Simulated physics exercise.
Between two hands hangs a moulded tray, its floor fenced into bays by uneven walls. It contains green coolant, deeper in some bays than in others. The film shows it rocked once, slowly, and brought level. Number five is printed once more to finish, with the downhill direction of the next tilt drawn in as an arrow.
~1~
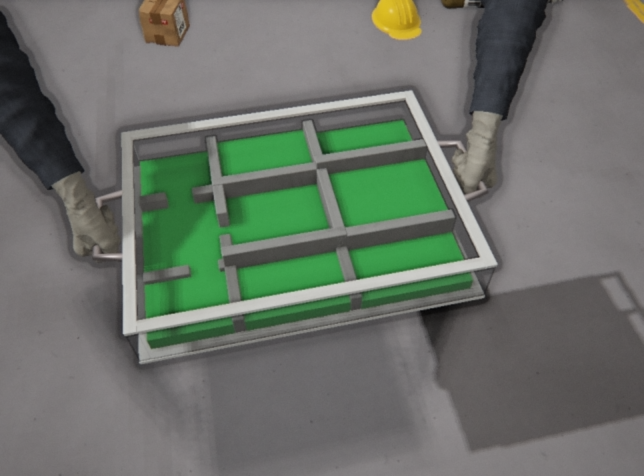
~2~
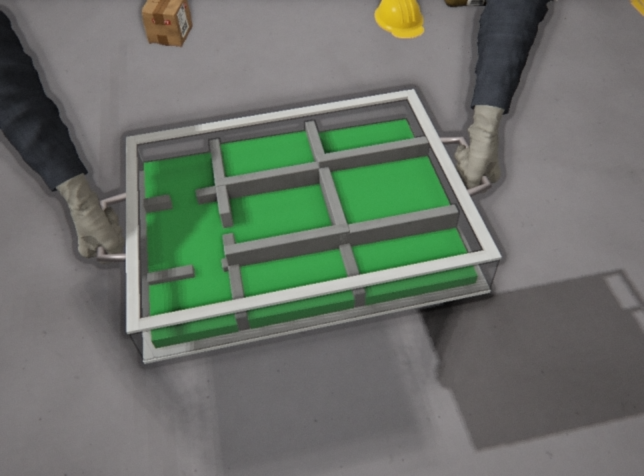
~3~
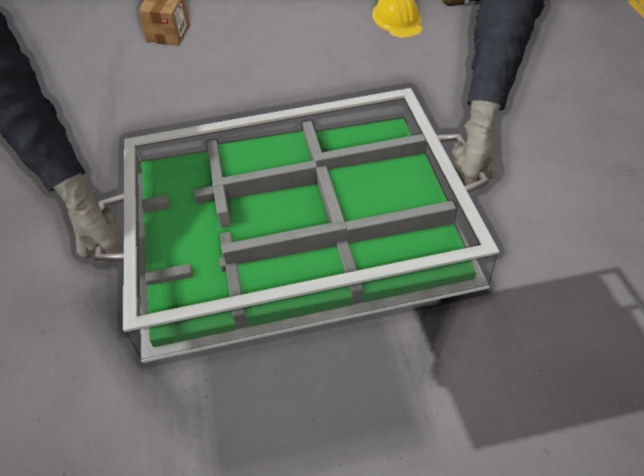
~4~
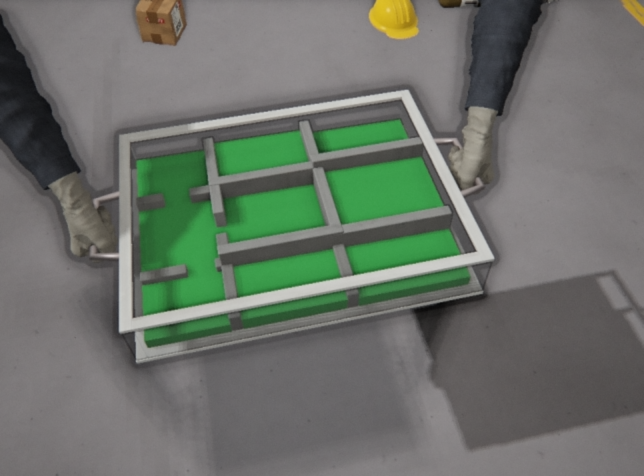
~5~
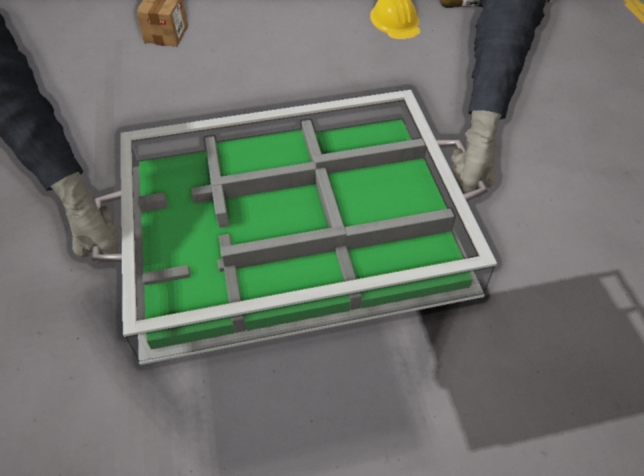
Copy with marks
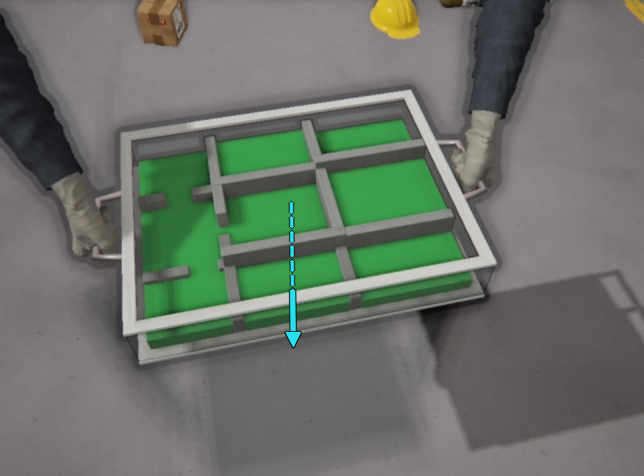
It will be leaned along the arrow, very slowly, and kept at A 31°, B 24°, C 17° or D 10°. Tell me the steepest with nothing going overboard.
C.
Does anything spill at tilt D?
No, not at all.
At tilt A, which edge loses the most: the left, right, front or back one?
Over the front one.
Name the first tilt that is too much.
The answer is B.
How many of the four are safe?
Two of them.
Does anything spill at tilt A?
Yes.
The arrow ends at (293, 341).
With A, about 38 % goes over the rim.
With B, about 14 % goes over the rim.
With C, nothing spills; the centre right bay holds the most.
With D, nothing spills; the centre right bay holds the most.
